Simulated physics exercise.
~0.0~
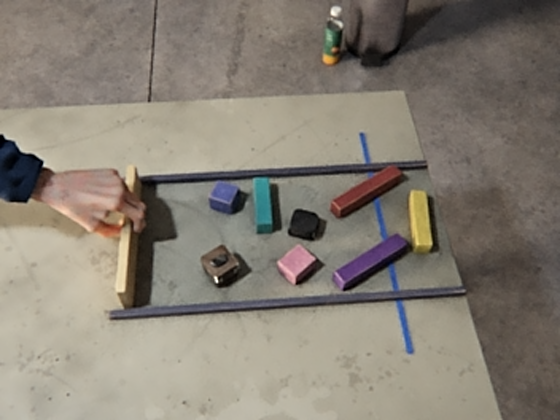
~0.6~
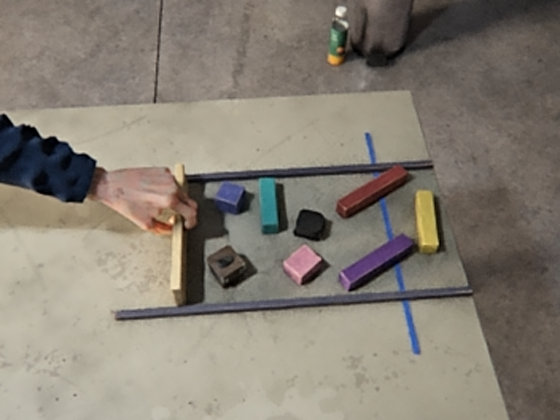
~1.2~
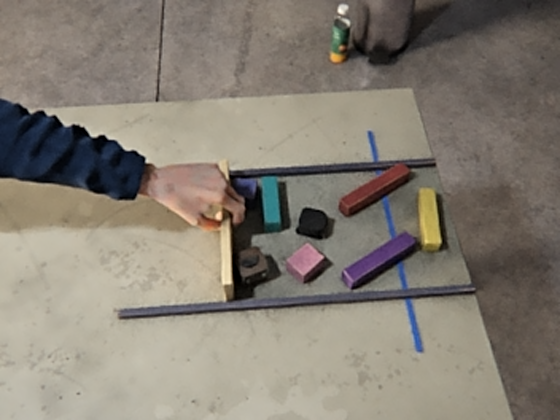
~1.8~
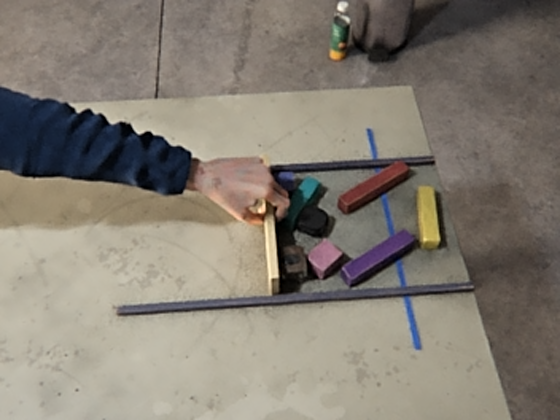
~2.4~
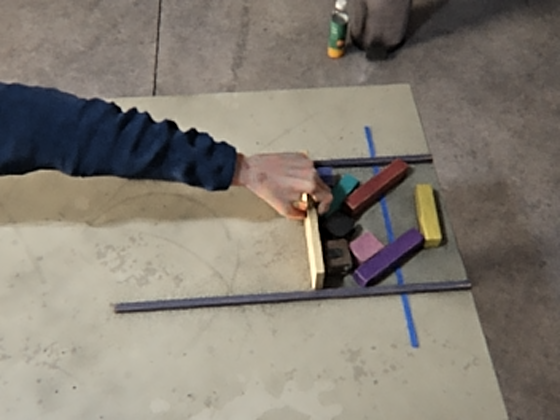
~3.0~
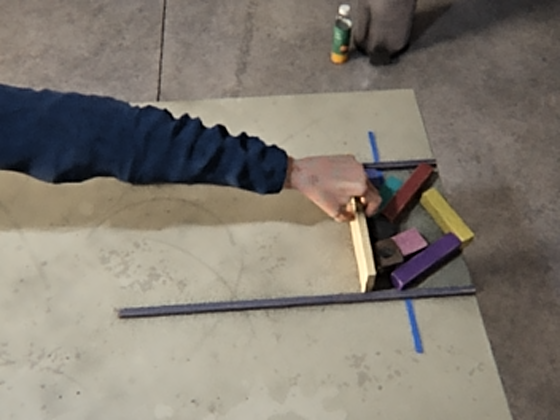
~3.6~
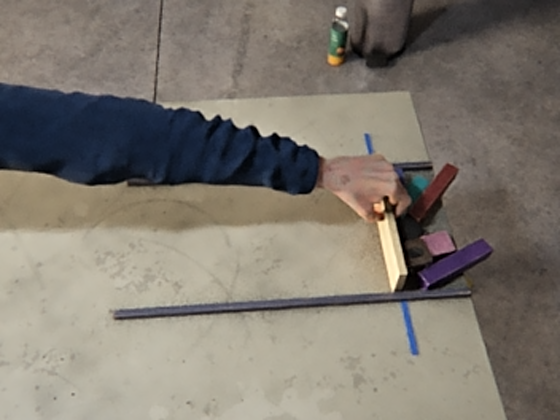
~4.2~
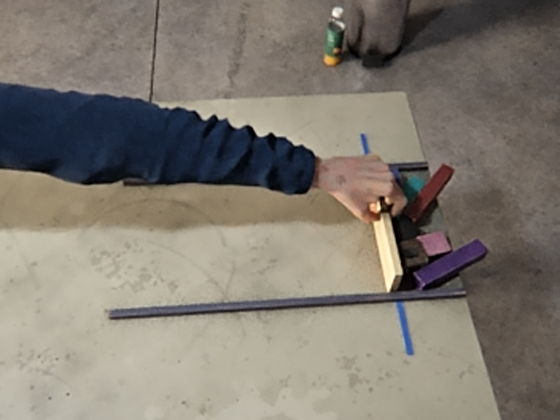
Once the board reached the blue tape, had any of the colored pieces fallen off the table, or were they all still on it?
Yes, but only one or two fell off, the yellow bar among them, while most of the pieces stayed bunched up near the edge.
